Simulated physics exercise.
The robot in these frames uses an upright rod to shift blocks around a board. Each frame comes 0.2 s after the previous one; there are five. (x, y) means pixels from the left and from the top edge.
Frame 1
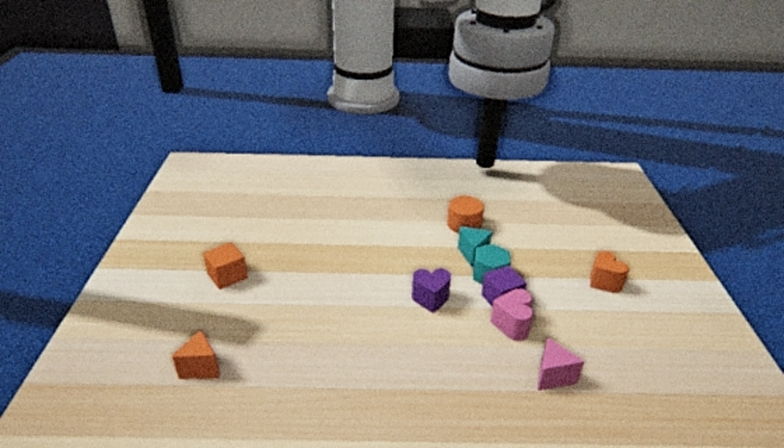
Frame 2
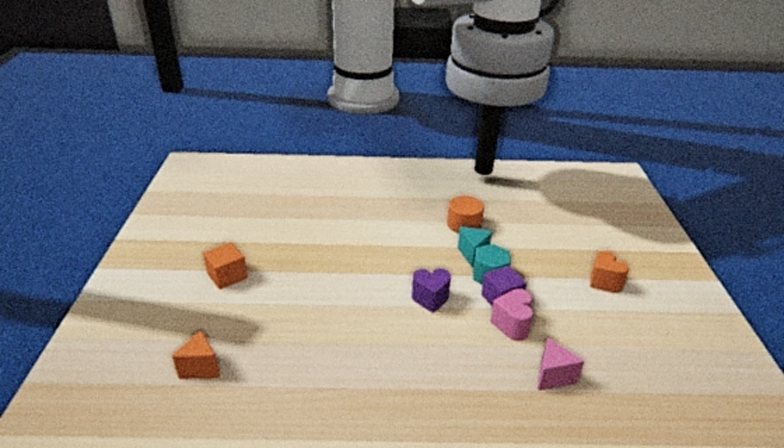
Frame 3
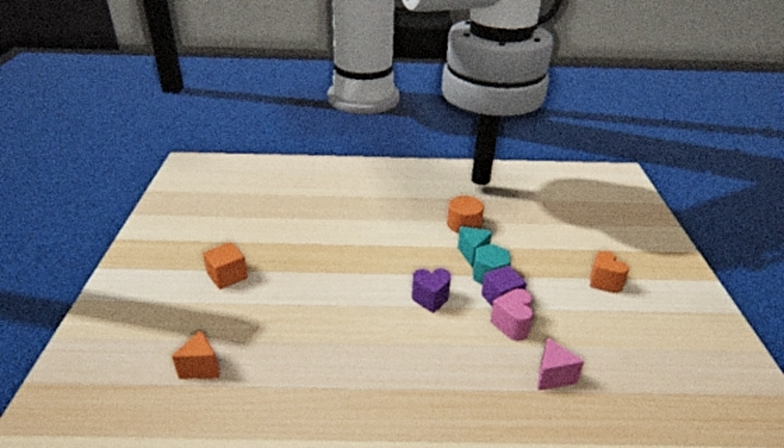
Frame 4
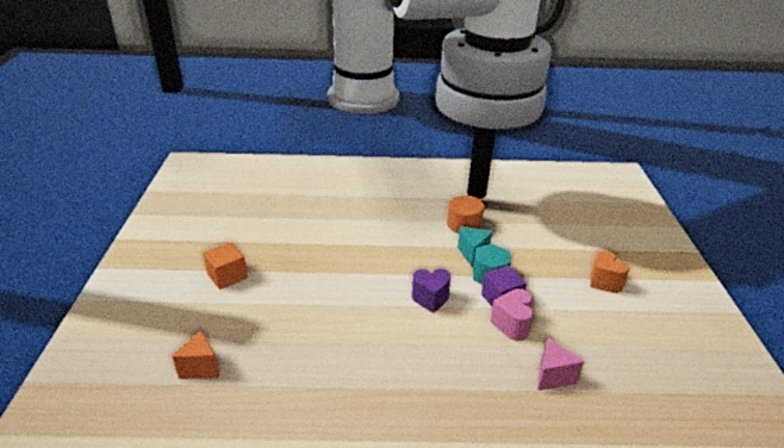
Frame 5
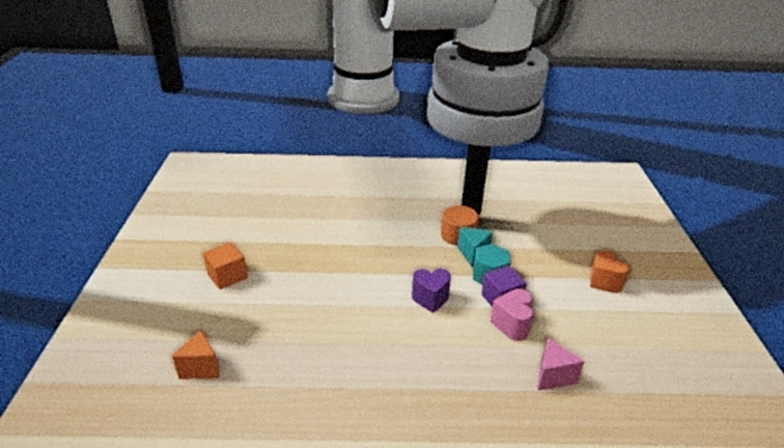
On a pale wooden board set on a blue surface, orange, teal, purple and pink blocks lie scattered, several in a slanting line. A robot arm lowers its dark upright rod toward the viewer and slightly left, then nudges the round orange block a little the same way while the others stay still.
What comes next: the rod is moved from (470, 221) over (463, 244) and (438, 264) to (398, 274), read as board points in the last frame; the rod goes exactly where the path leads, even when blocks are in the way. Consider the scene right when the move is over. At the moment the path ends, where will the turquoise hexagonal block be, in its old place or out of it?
At the moment the path ends, the turquoise hexagonal block still stands where it did.
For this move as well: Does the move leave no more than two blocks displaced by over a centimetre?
Yes, it checks out.
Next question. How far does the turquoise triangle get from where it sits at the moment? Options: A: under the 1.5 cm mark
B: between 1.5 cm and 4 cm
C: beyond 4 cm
Choice C: Beyond 4 cm.
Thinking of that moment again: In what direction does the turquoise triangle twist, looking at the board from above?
Rotation: Counter-clockwise.
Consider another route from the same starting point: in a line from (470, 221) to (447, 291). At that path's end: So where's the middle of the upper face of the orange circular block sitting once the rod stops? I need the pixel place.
So, by the moment the path ends, you'll find the top centre of the orange circular block at (431, 229).
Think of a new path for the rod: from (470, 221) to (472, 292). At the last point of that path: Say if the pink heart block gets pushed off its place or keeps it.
The block moves away from its spot.
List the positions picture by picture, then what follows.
In the first picture, lower end of the rod at (485, 164), tops of blocks, orange circular block at (467, 204), turquoise triangle at (476, 234), turquoise hexagonal block at (493, 254).
In the second picture, rod at (483, 171), blocks as before.
In the third picture, rod at (481, 181), blocks as before.
In the fourth picture, rod at (477, 194), blocks as before.
In the fifth picture, rod at (471, 212), orange circular block at (461, 215), turquoise triangle at (476, 234), turquoise hexagonal block at (493, 254).
On the path given first. One third of the way, rod at (464, 235); orange circular block at (436, 226); turquoise triangle at (460, 241), turned 60° anticlockwise.
Two thirds of the way, rod at (438, 254); orange circular block at (413, 232); turquoise triangle at (445, 257).
At the end, rod at (398, 264); orange circular block at (401, 232); turquoise triangle at (443, 259), turned 160° anticlockwise; turquoise hexagonal block not moved.
